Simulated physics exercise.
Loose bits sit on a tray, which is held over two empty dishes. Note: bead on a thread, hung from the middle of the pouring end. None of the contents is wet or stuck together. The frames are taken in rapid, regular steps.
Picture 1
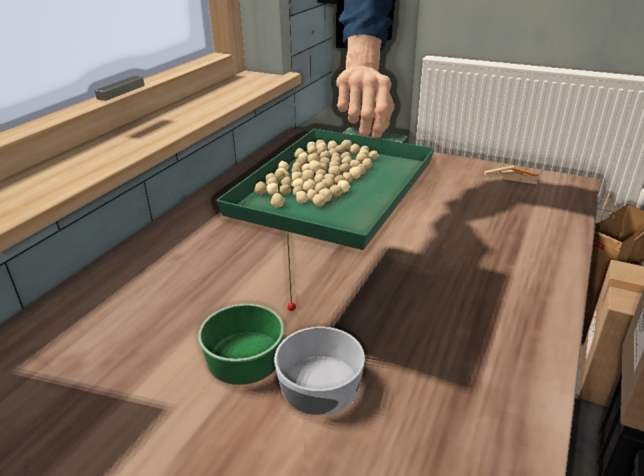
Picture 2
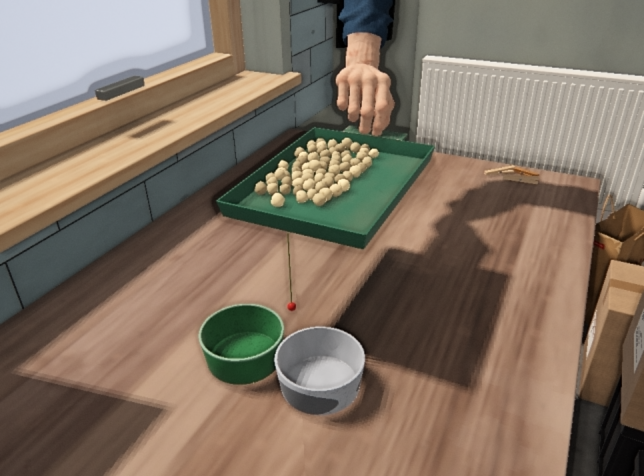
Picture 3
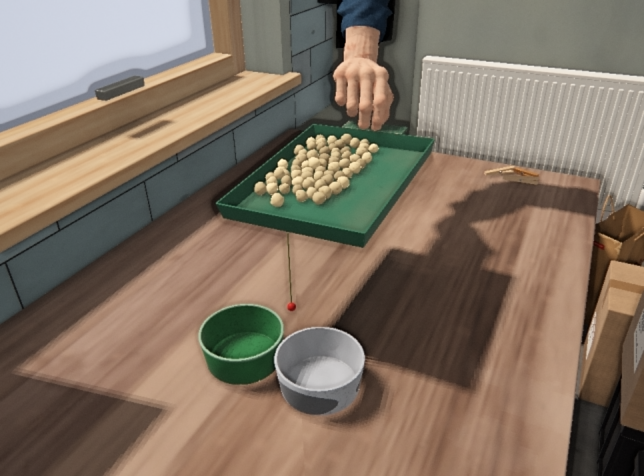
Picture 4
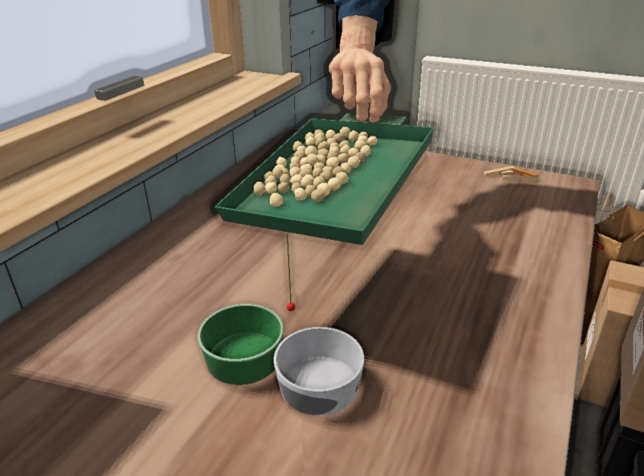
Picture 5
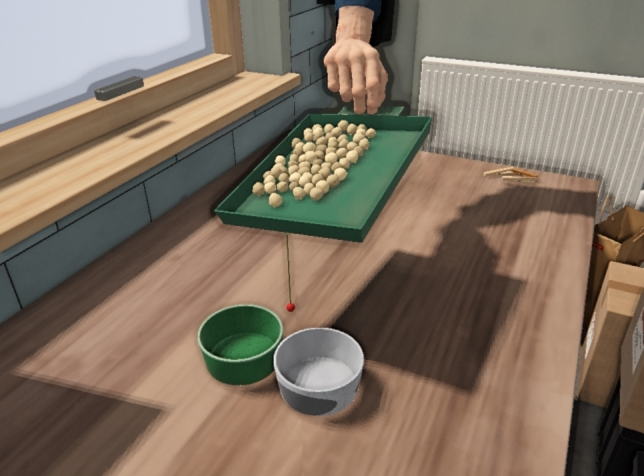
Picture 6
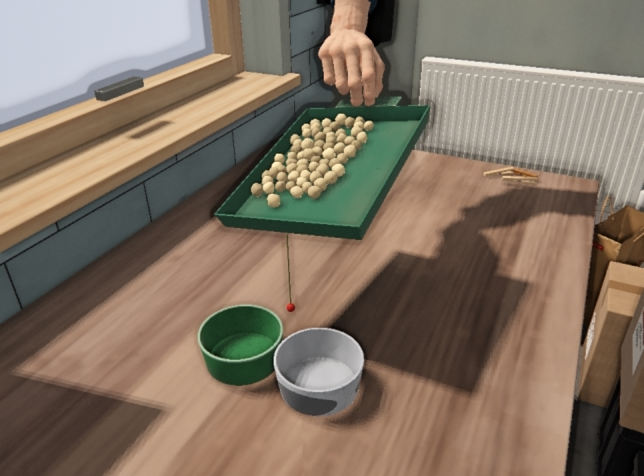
In the video, a hand holds the far end of a green tray of round, pale nuts above a green dish and a grey one, gradually raising that end slightly while a red bead hangs nearly still on its thread.
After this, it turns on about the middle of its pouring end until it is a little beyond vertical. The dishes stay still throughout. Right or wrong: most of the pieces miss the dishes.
Right.
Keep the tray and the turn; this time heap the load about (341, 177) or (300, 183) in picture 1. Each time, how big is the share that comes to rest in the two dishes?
Estimate: 20 % first, 20 % second.
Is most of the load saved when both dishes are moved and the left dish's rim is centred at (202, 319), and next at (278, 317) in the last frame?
Result - try one, below the halfway mark; try two, below the halfway mark.
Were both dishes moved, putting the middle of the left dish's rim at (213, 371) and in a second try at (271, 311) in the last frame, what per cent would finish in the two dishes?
Near 0 % and 20 %.
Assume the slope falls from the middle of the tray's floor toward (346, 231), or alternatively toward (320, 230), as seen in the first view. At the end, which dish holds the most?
The first try favours the dish to the right; the second favours the dish to the right.
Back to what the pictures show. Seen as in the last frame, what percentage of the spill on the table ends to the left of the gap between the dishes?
Left share: Close to 90 %.
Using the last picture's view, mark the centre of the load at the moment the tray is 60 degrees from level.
The centre of the load shows up near (261, 179) in the last view.
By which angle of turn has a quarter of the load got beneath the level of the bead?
It has tipped about 110 degrees.
Soon, tray tipped steeply; nearly all on the tray; a stray few in the air.
A while on, tray tipped right over; nearly all on the tray; a stray few in the left dish.
Towards the end, tray tipped past a quarter turn; about a quarter in the left dish; most outside both.
Finally, tray tipped past a quarter turn; none in the right dish; about a quarter in the left dish; most outside both.
